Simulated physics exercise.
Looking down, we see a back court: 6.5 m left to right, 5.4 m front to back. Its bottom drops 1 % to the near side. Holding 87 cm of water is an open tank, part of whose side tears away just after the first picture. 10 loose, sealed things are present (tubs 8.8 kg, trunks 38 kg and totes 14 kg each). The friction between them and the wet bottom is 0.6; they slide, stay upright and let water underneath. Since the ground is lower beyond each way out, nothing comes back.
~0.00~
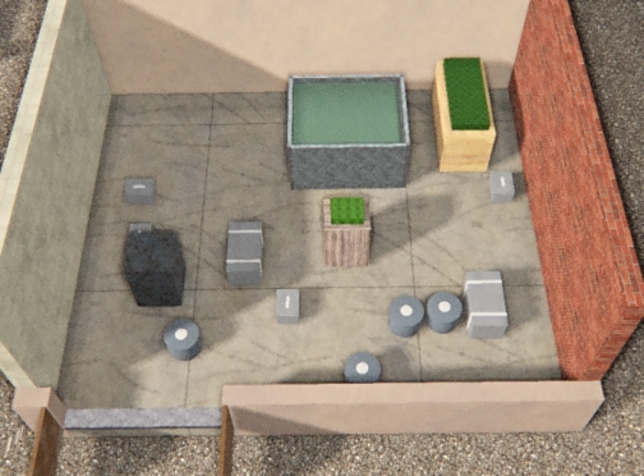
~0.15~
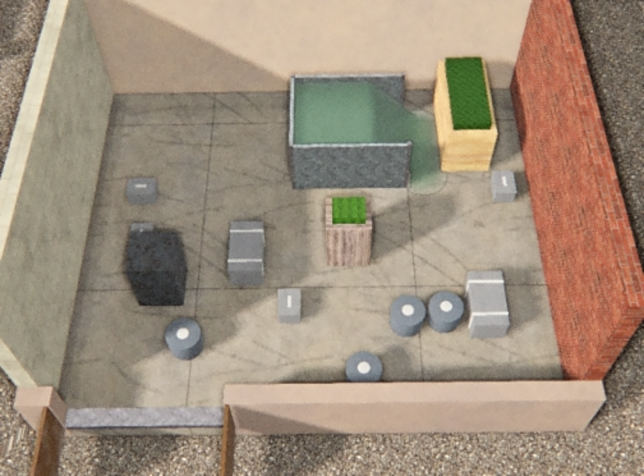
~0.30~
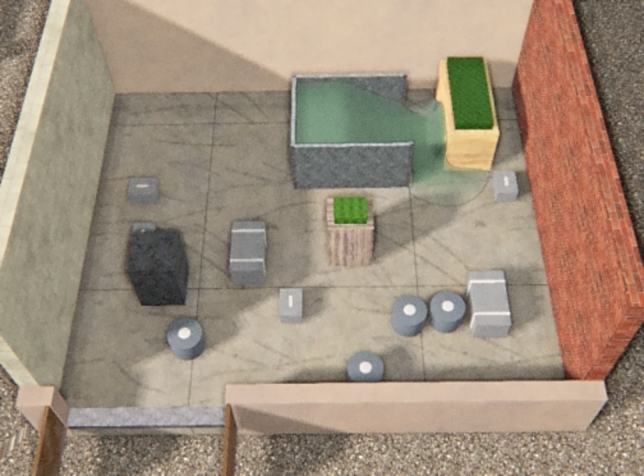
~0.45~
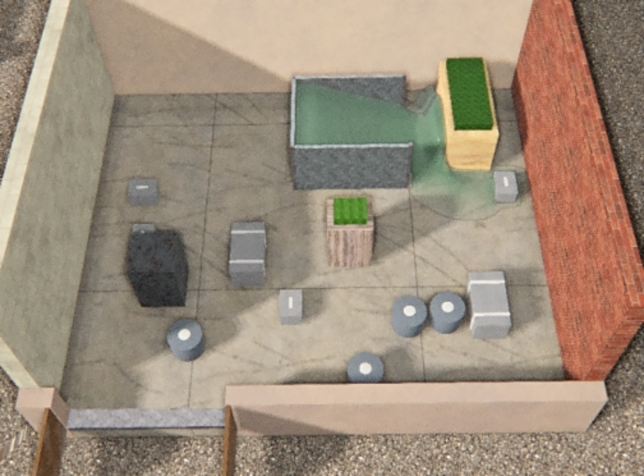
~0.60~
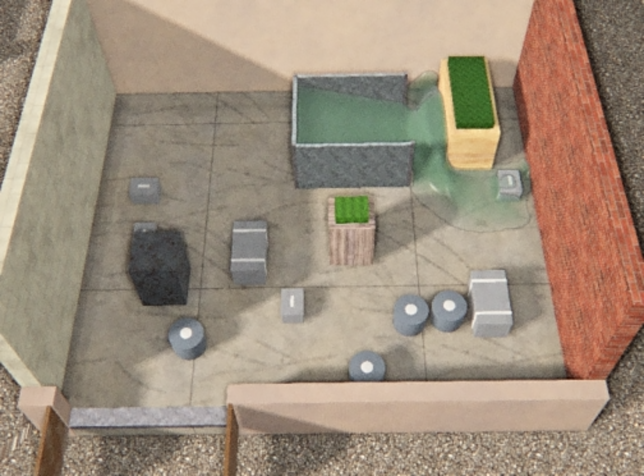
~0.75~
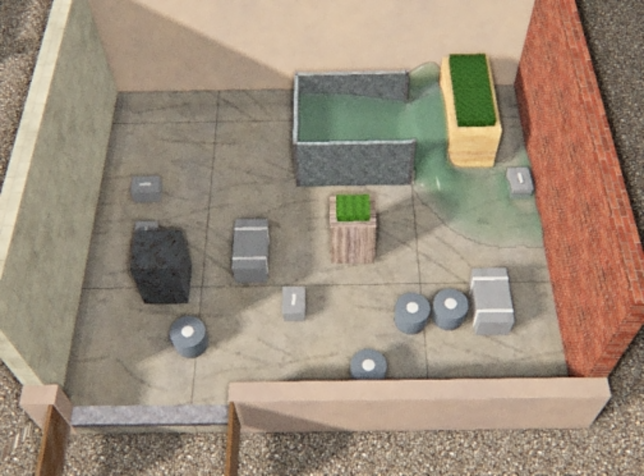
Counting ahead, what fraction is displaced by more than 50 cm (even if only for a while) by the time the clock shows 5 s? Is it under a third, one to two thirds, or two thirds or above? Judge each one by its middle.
It is one to two thirds.
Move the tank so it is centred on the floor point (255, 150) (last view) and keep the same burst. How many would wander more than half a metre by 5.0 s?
Then the count would be 5.
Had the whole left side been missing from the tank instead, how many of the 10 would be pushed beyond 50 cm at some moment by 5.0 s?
So the tally would be 3.
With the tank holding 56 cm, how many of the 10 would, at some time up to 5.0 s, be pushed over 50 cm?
Count under that change: 2.
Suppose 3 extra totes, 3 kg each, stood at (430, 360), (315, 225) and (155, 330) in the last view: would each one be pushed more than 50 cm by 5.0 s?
In order: Beyond it, within it, within it.
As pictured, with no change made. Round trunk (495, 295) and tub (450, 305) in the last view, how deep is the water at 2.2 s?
I'd estimate 10 cm for the first and 7 cm for the second.
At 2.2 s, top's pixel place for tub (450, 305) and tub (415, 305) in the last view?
Around (431, 372) and (393, 324).
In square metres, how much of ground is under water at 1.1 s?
That flooded area is roughly 8.5 m2.
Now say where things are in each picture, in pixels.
In the first frame, a tote at (503, 182), on the bottom; a tub at (445, 307), on the bottom; 2.1 m2 under water; 0 of 10 have shifted.
In the second frame, a tote at (504, 181), on the bottom; a tub at (446, 306) rests on the ground; water covers 3.0 m2; 0 of 10 have shifted.
In the third frame, a tote at (506, 181) rests on the ground; a tub at (448, 306) rests on the ground; water covers 3.5 m2; 0 of 10 have shifted.
In the fourth frame, a tote at (506, 182), on the bottom; a tub at (448, 307), on the bottom; water covers 4.1 m2; 0 of 10 have shifted.
In the fifth frame, a tote at (510, 181) rests on the ground, 4 cm from its start; a tub at (449, 305) rests on the ground; 4.7 m2 under water; 0 of 10 have shifted.
In the sixth frame, a tote at (520, 178), on the bottom, 17 cm from its start; a tub at (451, 303) rests on the ground; 5.4 m2 under water; 1 of 10 have shifted.
After 1.1 s 0 of 10 are over 50 cm from their spots; 0 afloat.
After 2.2 s 2 of 10 are over 50 cm from their spots; 1 afloat.
After 3.5 s 5 of 10 are over 50 cm from their spots; 1 afloat.
After 5.0 s 5 of 10 are over 50 cm from their spots, and 5 have been at some point; 1 afloat.
